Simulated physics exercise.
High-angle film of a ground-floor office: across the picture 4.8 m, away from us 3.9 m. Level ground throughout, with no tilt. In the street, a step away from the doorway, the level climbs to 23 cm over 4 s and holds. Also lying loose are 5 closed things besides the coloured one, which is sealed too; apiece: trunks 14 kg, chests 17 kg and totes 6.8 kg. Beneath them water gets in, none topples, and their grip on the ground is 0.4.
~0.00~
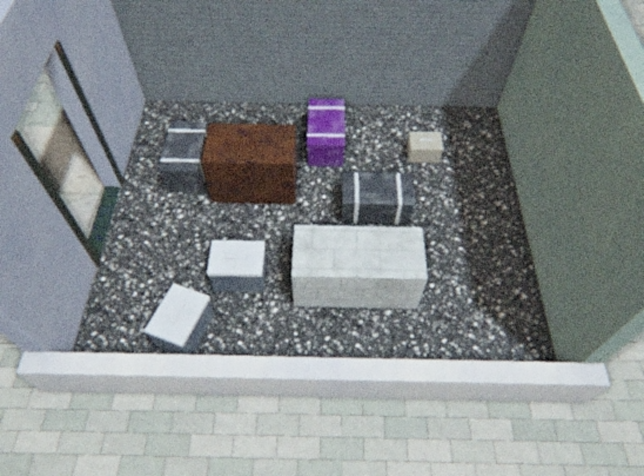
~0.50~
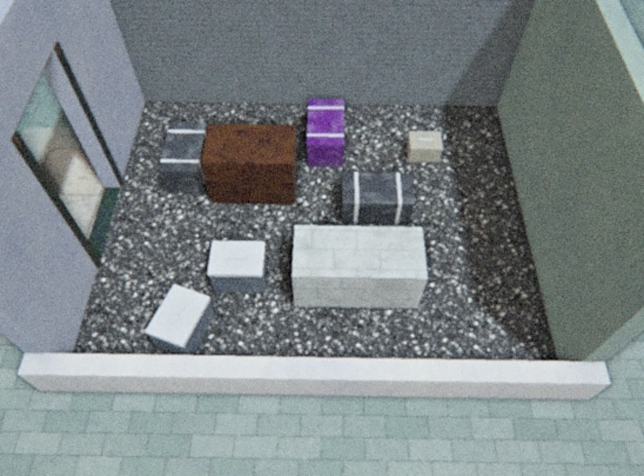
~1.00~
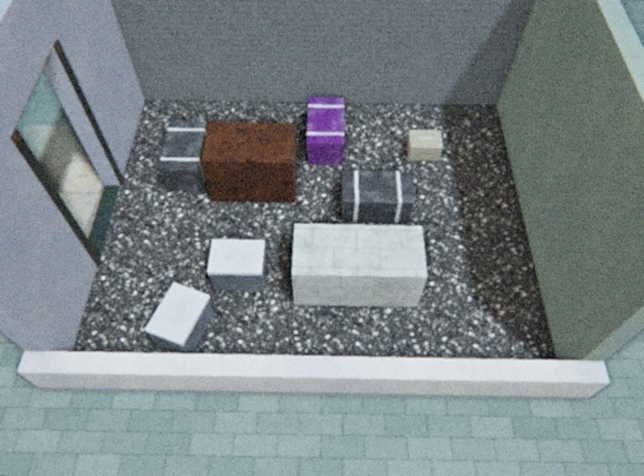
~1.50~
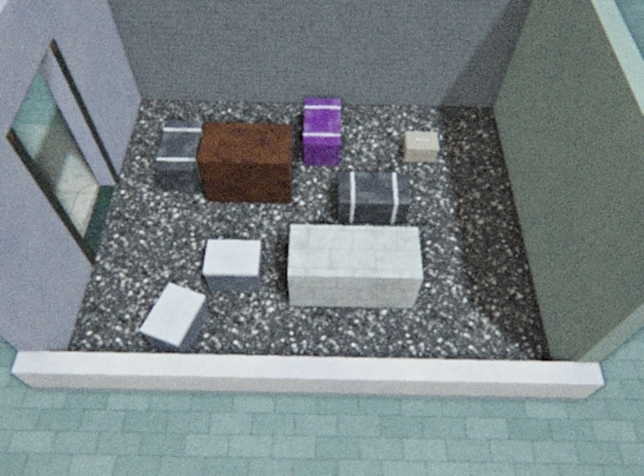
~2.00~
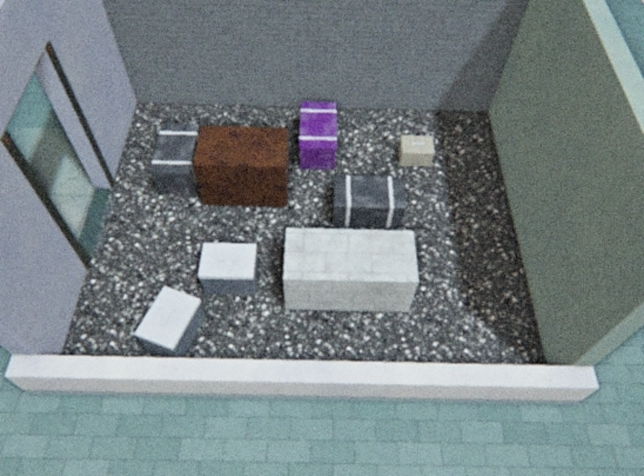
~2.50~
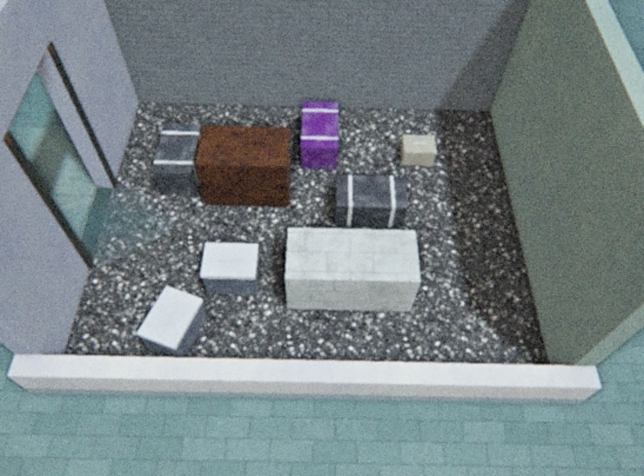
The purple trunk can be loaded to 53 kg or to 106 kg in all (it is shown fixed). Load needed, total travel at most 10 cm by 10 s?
I think both options pass.
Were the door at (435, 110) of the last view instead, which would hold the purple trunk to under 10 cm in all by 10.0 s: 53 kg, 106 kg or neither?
Note: The lighter mass keeps it.
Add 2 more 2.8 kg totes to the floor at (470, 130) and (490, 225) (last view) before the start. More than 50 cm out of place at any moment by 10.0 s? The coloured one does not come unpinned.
In the order given, within the mark and then beyond the mark.
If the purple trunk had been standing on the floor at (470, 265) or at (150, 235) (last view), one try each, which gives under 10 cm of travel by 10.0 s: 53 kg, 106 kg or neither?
Well, at the first spot either weight will do, and at the second you need the heavier weight.
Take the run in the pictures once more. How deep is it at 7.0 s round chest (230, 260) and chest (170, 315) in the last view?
I'd put it at 5 cm and 6 cm respectively.
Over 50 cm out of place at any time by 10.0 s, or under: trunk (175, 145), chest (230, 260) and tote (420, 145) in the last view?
Respectively: Exceeded, exceeded, not exceeded.
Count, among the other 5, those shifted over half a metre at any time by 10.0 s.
It adds up to 4.
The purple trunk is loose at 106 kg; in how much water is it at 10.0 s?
Depth: Approx. 5 cm.
After 3.5 s the purple trunk would be 0 cm from its start with 53 kg and 0 cm from its start with 106 kg; 0 cm of water round it then.
After 4.5 s the purple trunk would be 0 cm from its start with 53 kg and 0 cm from its start with 106 kg; 0 cm of water round it then.
After 7.0 s the purple trunk would be 0 cm from its start with 53 kg and 0 cm from its start with 106 kg; 3 cm of water round it then.
After 10.0 s the purple trunk would be 0 cm from its start with 53 kg and 0 cm from its start with 106 kg; 5 cm of water round it then.
